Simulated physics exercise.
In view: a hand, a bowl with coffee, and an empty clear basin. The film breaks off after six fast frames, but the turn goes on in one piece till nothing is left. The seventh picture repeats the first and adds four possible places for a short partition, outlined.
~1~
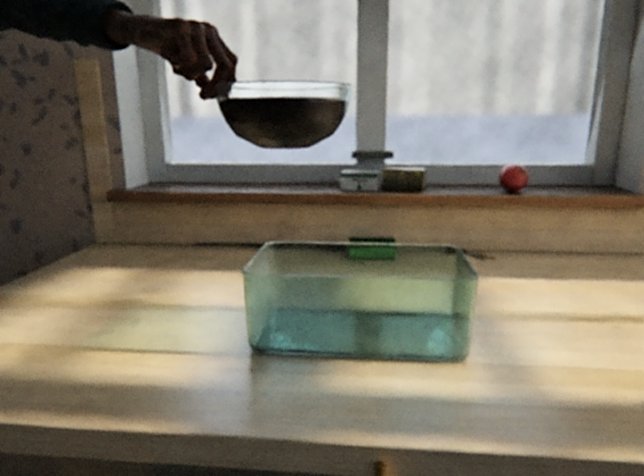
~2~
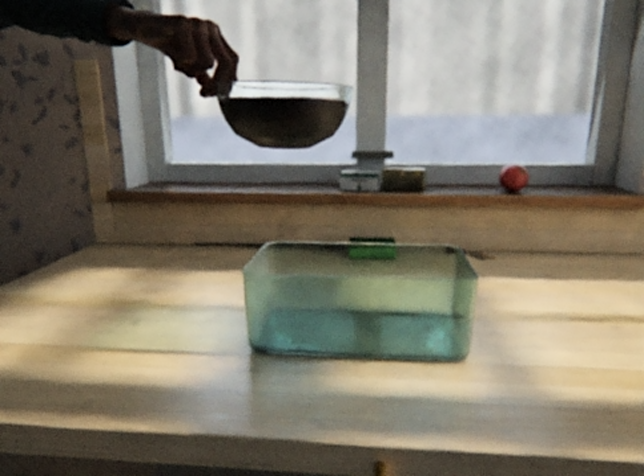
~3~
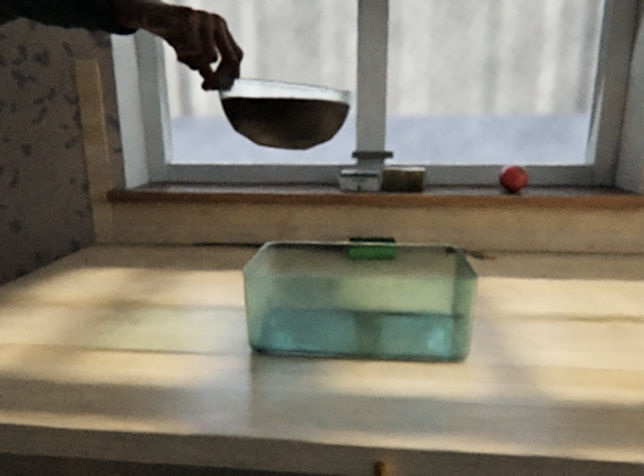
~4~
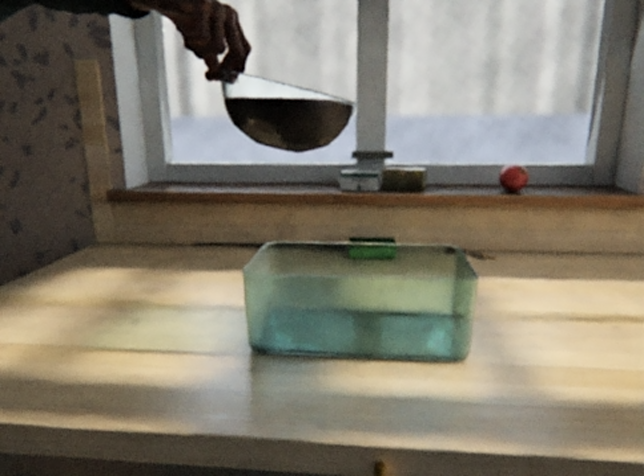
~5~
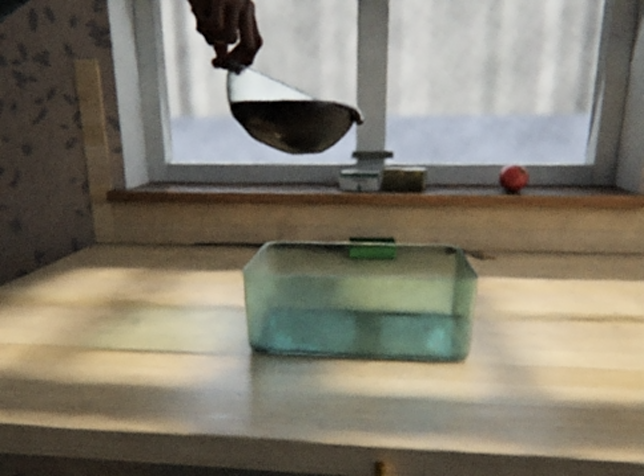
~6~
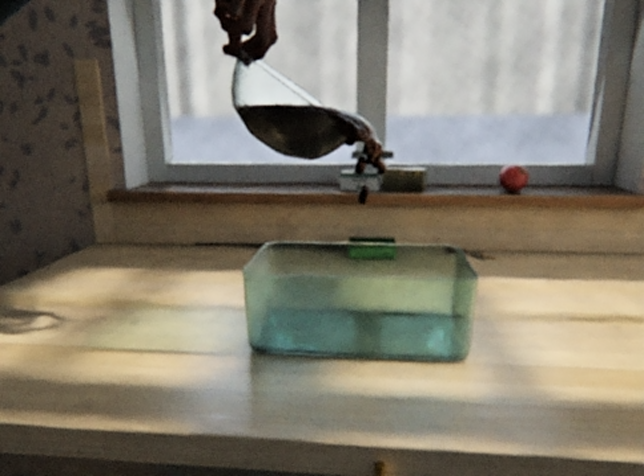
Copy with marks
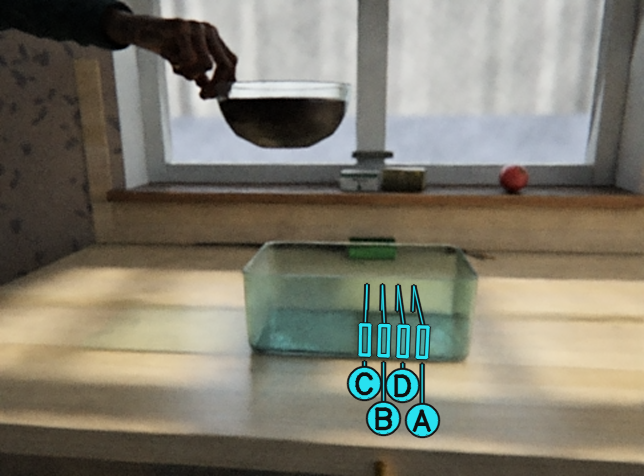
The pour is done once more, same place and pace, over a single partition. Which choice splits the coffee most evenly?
Take D.
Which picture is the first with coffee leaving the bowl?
In picture 5.
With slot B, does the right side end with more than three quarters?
No, it does not.
On the marked copy, A at (422, 364); B at (383, 362); C at (364, 361); D at (402, 363).
For slot A, about 72 % ends left of the wall and 26 % right of it.
For slot B, about 33 % ends left of the wall and 65 % right of it.
For slot C, about 22 % ends left of the wall and 77 % right of it.
For slot D, about 51 % ends left of the wall and 48 % right of it.
